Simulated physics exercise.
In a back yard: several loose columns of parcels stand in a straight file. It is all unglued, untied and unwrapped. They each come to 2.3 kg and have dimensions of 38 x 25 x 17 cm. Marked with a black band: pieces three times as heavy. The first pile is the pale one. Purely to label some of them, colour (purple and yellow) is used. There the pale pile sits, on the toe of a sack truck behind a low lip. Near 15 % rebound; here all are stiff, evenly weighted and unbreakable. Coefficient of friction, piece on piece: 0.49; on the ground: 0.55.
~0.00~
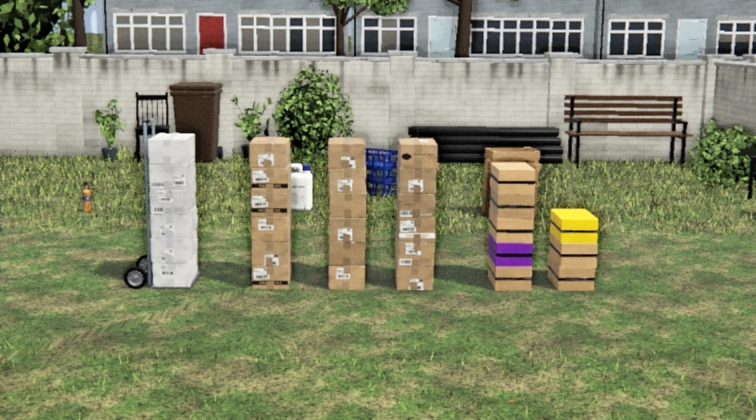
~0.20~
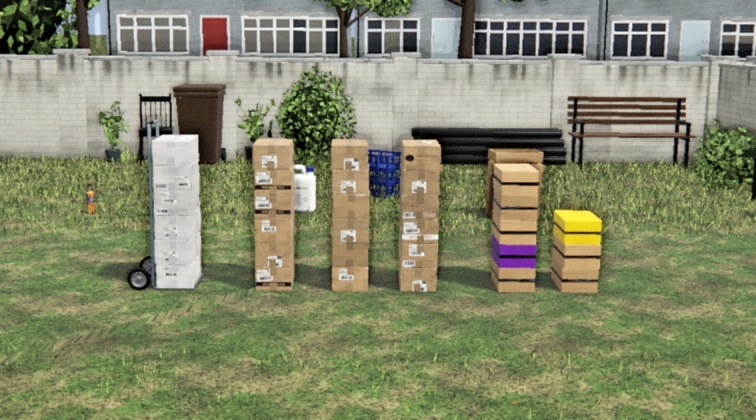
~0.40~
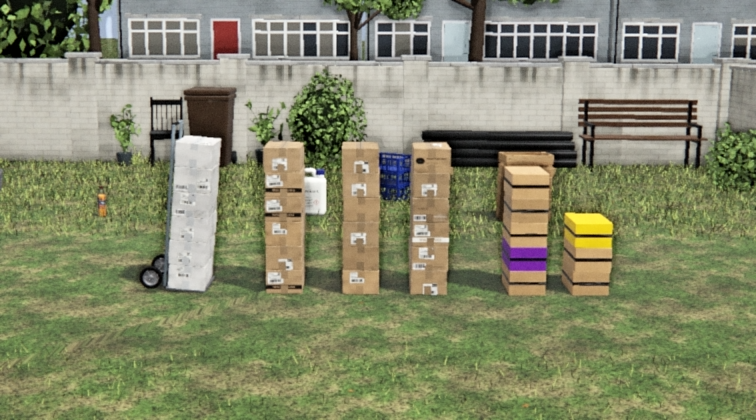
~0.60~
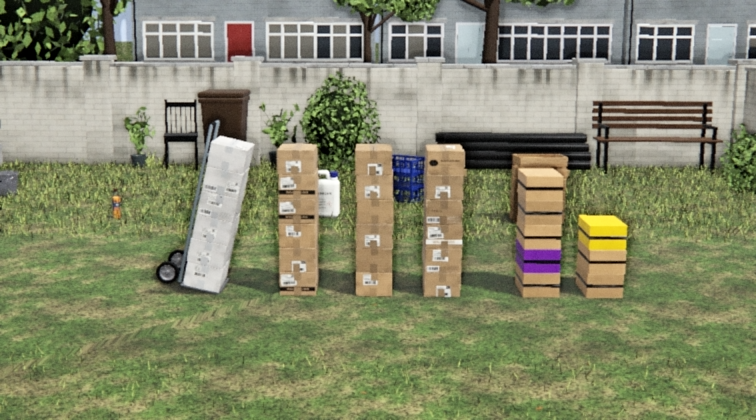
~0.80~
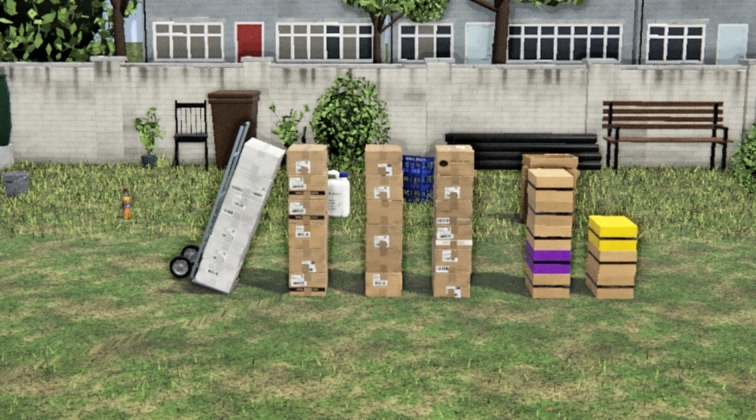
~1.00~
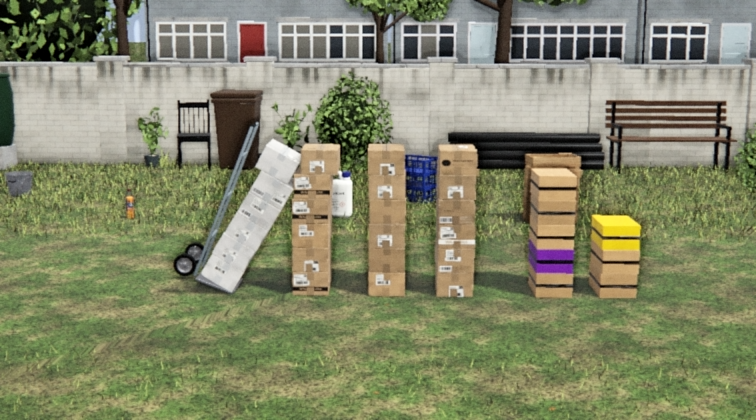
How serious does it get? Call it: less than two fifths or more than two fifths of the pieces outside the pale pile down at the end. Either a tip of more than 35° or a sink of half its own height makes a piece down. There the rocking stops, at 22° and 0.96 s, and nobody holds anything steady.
More than two fifths.
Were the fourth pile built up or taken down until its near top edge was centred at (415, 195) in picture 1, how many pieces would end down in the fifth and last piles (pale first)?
Fifth 0, last 0.
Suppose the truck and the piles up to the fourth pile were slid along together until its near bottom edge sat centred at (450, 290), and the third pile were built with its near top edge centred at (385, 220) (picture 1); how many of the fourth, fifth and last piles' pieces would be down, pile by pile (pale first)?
Pile by pile that makes fourth 0, fifth 0, last 0.
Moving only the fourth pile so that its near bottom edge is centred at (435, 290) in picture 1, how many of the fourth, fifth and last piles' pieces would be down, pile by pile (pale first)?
Then, pile by pile: Fourth 0, fifth 0, last 0.
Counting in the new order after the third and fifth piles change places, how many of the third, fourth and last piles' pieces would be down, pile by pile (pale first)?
Count of fallen pieces - third: 0; fourth: 0; last: 0.
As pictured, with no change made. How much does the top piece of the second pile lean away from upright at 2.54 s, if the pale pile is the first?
The top piece is tilted around 30°.
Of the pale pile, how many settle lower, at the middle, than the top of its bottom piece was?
Number of pale pieces - 3.
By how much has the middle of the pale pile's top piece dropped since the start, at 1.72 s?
Roughly 10 cm lower.
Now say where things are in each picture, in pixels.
In the first frame (each place is the centre of the face we see best; the camera pans a little), truck frame (146, 156) 0° forward; purple parcel (514, 255); yellow parcel (580, 232); the others all in place.
Truck frame (150, 157) 0° forward; purple parcel (518, 257), in the second frame.
Truck frame (172, 157) 5° forward, top of the pale pile leaning 5°; yellow parcel (594, 236); the others all in place, in the third frame.
Truck frame (205, 157) 13° forward, top of the pale pile leaning 13°; yellow parcel (608, 238); the others all in place, in the fourth frame.
Truck frame (232, 157) 20° forward, top of the pale pile leaning 22°; yellow parcel (618, 239); the others all in place, in the fifth frame.
Truck frame (240, 157) 22° forward, top of the pale pile leaning 29°; purple parcel (555, 262); yellow parcel (622, 238); 2 have shifted, in the sixth frame.
By 1.72 s, 6 of the pale pile down; none of the 26 other parcels down, 8 disturbed.
By 2.54 s, 6 of the pale pile down; 5 of the 26 other parcels down.
By 3.34 s, 6 of the pale pile down; 17 of the 26 other parcels down; purple parcel tilted 17°.
When it is over (5.2 s), 5 of the pale pile down; 18 of the 26 other parcels down; purple parcel tilted 25°; yellow parcel moved 7 cm. That is 69 per cent. In pixels of the last frame, middles, purple parcel near (569, 252), yellow parcel near (625, 233).
